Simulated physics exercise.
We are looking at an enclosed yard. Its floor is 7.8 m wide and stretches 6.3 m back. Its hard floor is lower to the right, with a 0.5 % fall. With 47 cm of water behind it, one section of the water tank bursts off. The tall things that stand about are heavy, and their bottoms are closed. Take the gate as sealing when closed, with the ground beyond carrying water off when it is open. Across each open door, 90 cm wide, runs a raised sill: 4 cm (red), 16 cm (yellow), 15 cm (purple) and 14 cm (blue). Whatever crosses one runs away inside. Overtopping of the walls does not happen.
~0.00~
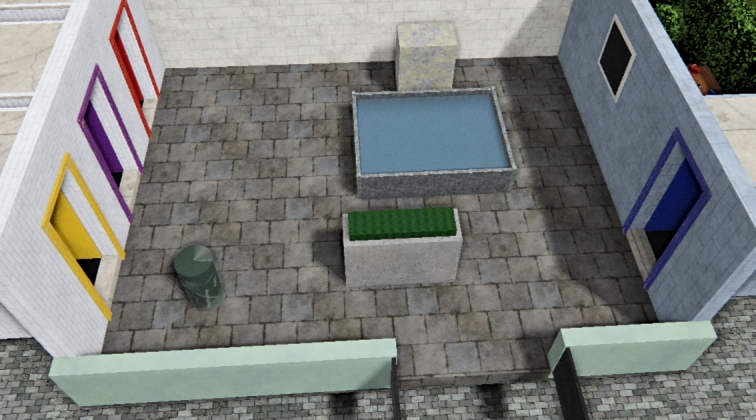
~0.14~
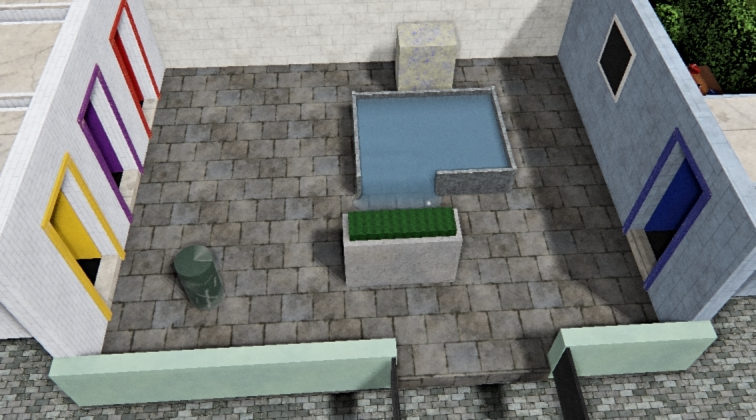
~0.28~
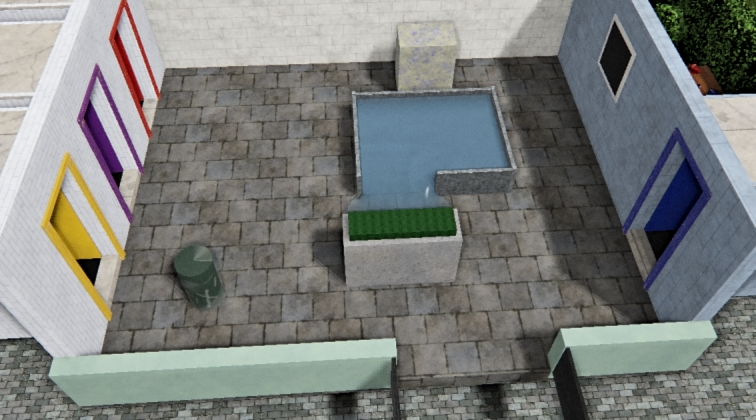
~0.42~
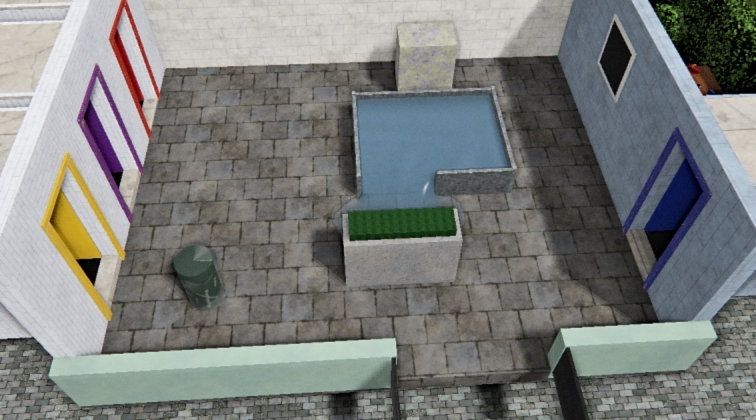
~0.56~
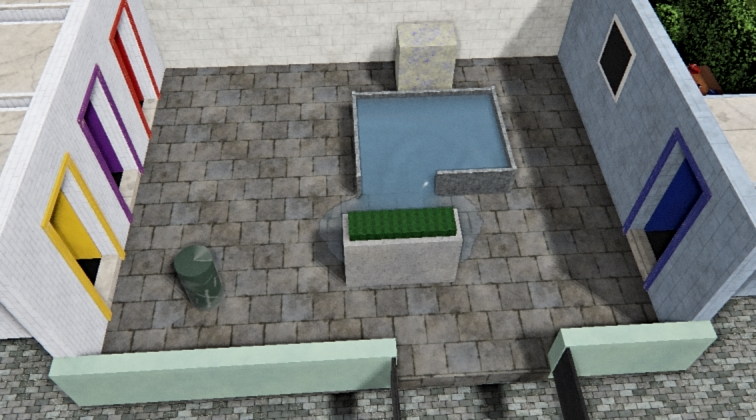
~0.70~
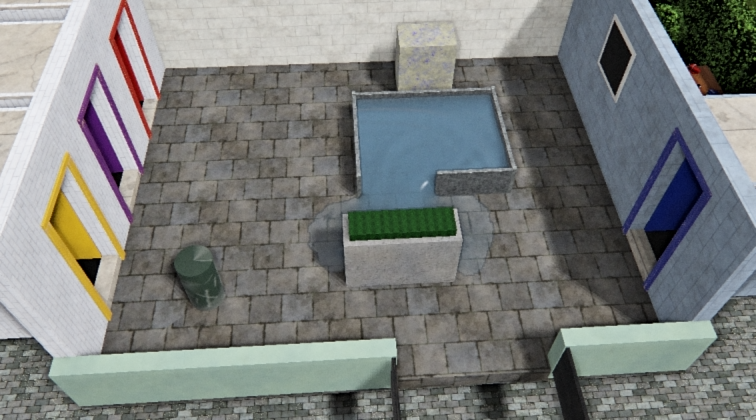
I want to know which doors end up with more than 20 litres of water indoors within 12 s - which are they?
The red door: That much or less; the yellow door: That much or less; the purple door: That much or less; the blue door: That much or less.
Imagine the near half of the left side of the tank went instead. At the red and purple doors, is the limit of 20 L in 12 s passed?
Against that limit: Red over, purple under.
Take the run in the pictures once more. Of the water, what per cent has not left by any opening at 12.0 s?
Some 94 per cent remains.
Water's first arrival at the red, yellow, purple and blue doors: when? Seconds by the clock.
Door times: Red 3.8 s / yellow 2.4 s / purple 2.8 s / blue 2.2 s.
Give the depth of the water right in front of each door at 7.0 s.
Readings (cm): Red = 3; yellow = 6; purple = 6; blue = 7.
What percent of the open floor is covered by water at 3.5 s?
Covered: Roughly 45 per cent.
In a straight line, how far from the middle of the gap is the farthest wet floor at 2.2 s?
Some 4.2 metres from the gap.
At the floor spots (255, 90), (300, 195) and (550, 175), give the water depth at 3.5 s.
0, 1, 1 cm.
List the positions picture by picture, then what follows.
In the first frame, still water, 47 cm deep, in the water tank at (430, 133).
In the second frame, the front is at a hidden place, 0.7 m from the gap at (398, 189); 0.3 m2 of floor is under water; 47 cm left at the back of the water tank.
In the third frame, the front is at a hidden place, 0.9 m from the gap at (398, 190); 0.9 m2 of floor is under water; 47 cm left at the back of the water tank.
In the fourth frame, water pours out at (398, 190) and has run 1.2 m, to a hidden place; typically 6 cm deep outside, 47 cm at the water tank's back.
In the fifth frame, the front is at (461, 255), 1.5 m from the gap at (398, 190); 2.1 m2 of floor is under water; 47 cm left at the back of the water tank.
In the sixth frame, the front is at (468, 268), 1.7 m from the gap at (398, 190); 2.3 m2 of floor is under water; 44 cm left at the back of the water tank.
After 1.4 s water covers 10 % of the floor and is deepest (36 cm) near (398, 251); red door not reached, yellow door not reached, purple door not reached, blue door not reached.
After 2.2 s water covers 30 % of the floor and is deepest (34 cm) near (397, 241); red door not reached, yellow door not reached, purple door not reached, blue door 2 cm at the sill, 0 L in.
After 3.5 s water covers 45 % of the floor and is deepest (23 cm) near (398, 251); red door not reached, yellow door 13 cm at the sill, 0 L in, purple door 11 cm at the sill, 0 L in, blue door 11 cm at the sill, 0 L in.
After 7.0 s water covers 75 % of the floor and is deepest (14 cm) near (398, 251); red door 3 cm at the sill, 0 L in, yellow door 6 cm at the sill, 1 L in, purple door 6 cm at the sill, 0 L in, blue door 7 cm at the sill, 0 L in.
After 12.0 s water covers 95 % of the floor and is deepest (8 cm) near (390, 80); red door 3 cm at the sill, 0 L in, yellow door 3 cm at the sill, 1 L in, purple door 3 cm at the sill, 0 L in, blue door 6 cm at the sill, 0 L in.
